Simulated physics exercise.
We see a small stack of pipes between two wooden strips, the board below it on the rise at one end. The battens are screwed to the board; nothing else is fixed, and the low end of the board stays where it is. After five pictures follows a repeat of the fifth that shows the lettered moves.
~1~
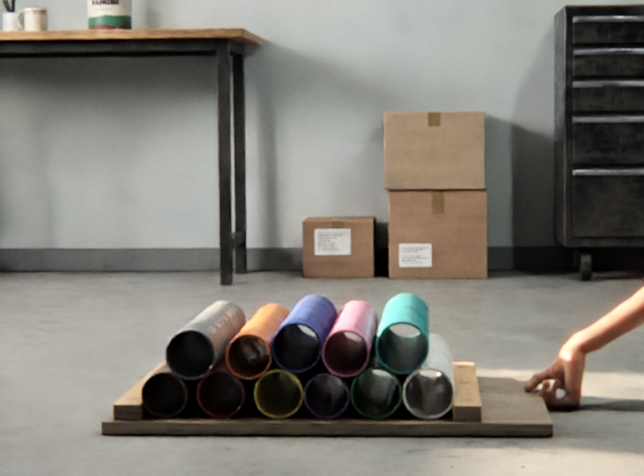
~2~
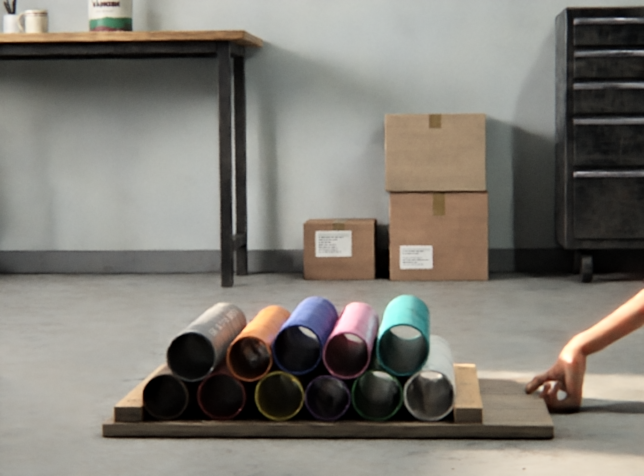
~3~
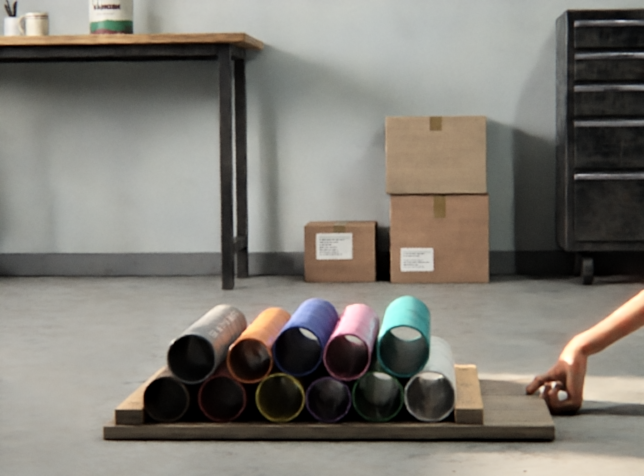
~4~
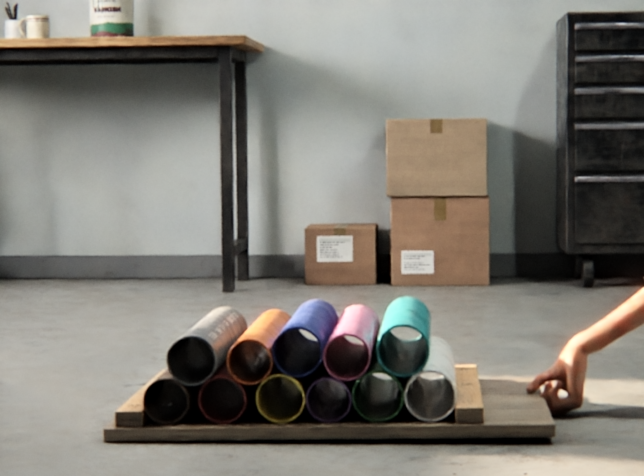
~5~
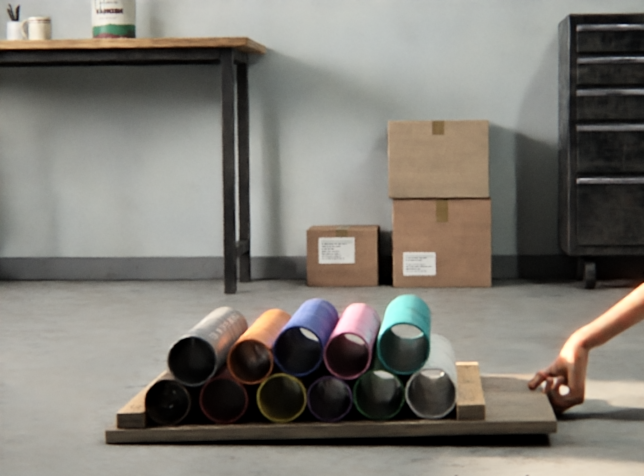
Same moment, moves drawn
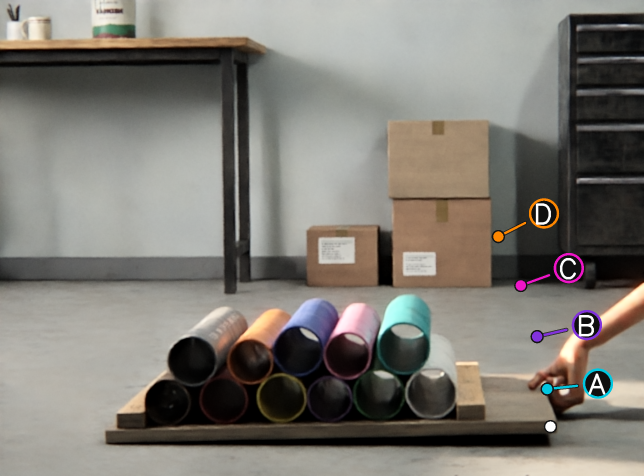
At the start, colourful pipes lie stacked in two rows between wooden strips on a board on the floor, a hand gripping its right end. The hand then raises that end very slightly, the board barely tilting, while the pipes keep their places in the stack.
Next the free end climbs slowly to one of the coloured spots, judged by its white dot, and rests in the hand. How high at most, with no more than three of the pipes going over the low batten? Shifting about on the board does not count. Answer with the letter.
Up to C.
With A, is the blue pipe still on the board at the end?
Yes, with A.
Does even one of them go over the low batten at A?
At A: No.
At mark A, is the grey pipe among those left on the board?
Yes.
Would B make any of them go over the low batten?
No.
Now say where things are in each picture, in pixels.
The first frame shows brown pipe (165, 395); red pipe (221, 394); yellow pipe (279, 394).
The second frame shows yellow pipe (280, 396); purple pipe (328, 398).
The third frame shows board (336, 399); green pipe (378, 396); white pipe (431, 396); orange pipe (250, 360).
The fourth frame shows board (336, 400); brown pipe (166, 401); red pipe (222, 400).
The fifth frame shows board (337, 398); brown pipe (167, 402); red pipe (224, 400).
On the marked copy, A at (547, 389); B at (537, 337); C at (521, 285); D at (498, 237); the white dot at (551, 426).
With C. Early on, board at 15°.
Further on, board at 20°.
At the end, board at 20°, three over the low batten (orange, grey, blue).
As for the rest, A none over the low batten; B none over the low batten; D four over the low batten (pink, orange, grey, blue).
